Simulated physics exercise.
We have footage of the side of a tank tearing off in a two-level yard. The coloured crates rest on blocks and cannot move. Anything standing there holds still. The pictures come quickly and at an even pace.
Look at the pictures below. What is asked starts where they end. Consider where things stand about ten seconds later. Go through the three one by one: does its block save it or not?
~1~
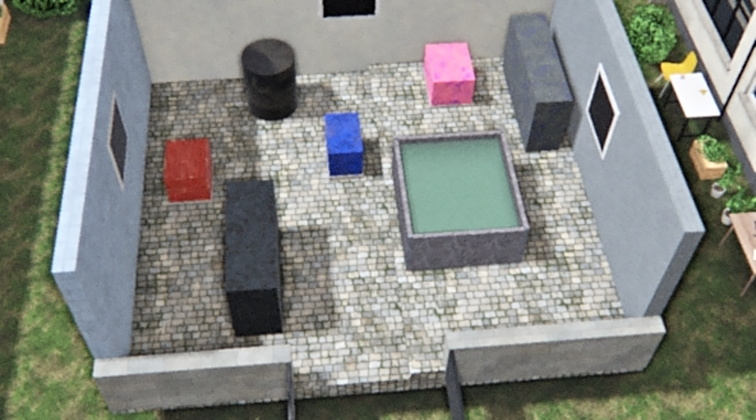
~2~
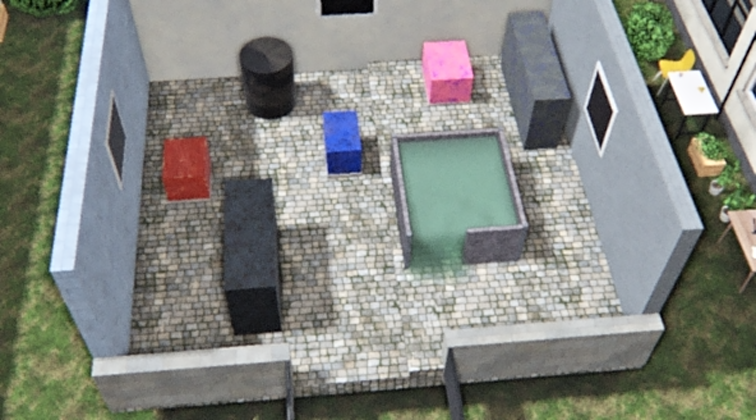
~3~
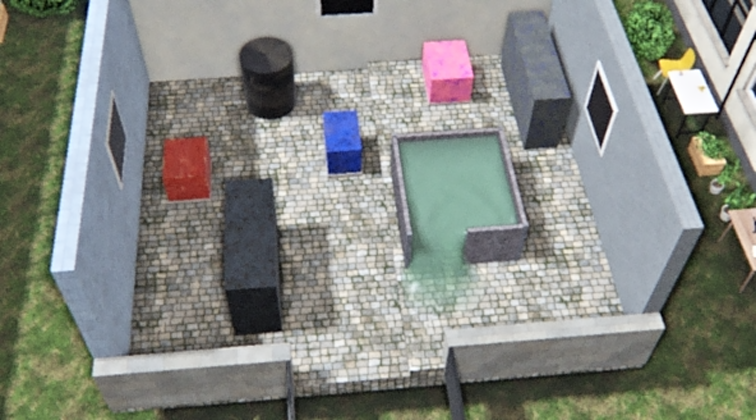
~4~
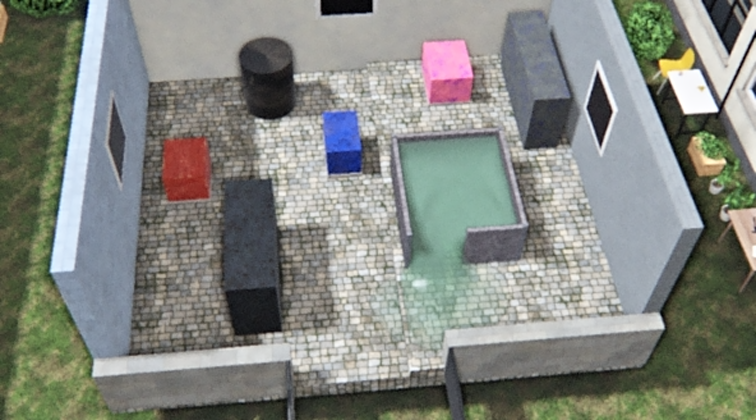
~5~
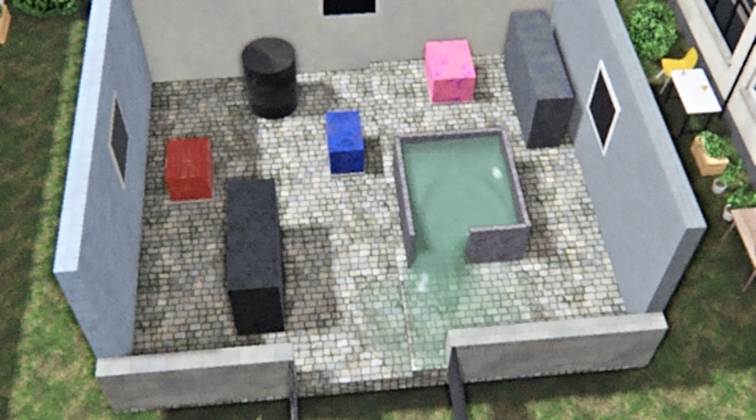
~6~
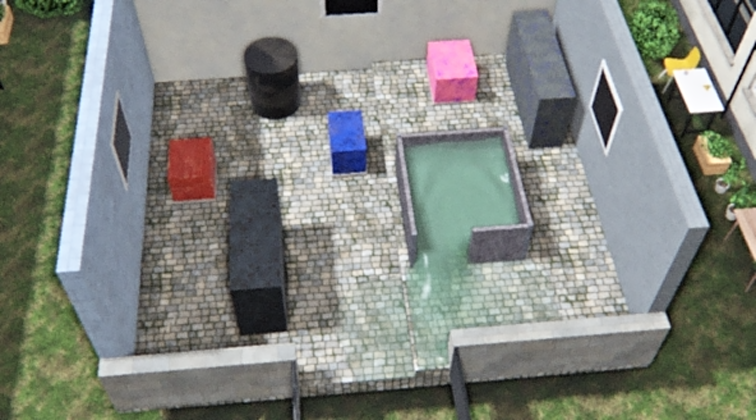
One by one: The blue crate is never reached; the pink crate is reached; the red crate is never reached.
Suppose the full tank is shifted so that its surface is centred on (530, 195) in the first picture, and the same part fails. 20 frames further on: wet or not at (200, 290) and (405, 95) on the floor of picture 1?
The first spot is not reached and the second is not reached.
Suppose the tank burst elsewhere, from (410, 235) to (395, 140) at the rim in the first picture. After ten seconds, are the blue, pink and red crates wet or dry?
Well, blue is doused and pink stays clear, but red is doused.
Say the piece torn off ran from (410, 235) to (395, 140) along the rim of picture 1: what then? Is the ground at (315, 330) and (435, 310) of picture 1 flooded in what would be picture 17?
In turn: Under water, free of water.
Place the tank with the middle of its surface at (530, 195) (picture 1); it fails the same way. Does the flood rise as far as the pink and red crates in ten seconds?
Pink flooded, red flooded.
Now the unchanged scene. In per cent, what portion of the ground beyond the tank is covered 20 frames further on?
Some 30 per cent.
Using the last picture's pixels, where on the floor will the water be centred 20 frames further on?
Centre of the water: Near (472, 246).
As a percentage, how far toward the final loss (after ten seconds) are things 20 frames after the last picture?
60 per cent.
A moment on, water covers 15 % of the floor; the blue crate not reached, the pink crate not reached, the red crate not reached.
Next, water covers 20 % of the floor; the blue crate not reached, the pink crate not reached, the red crate not reached.
Then, water covers 30 % of the floor; the blue crate not reached, the pink crate not reached, the red crate not reached.
Later, water covers 45 % of the floor; the blue crate water round its plinth, the pink crate water round its plinth, the red crate water round its plinth.
In the end, water covers 55 % of the floor; the blue crate stayed above the water, the pink crate was topped, the red crate stayed above the water.
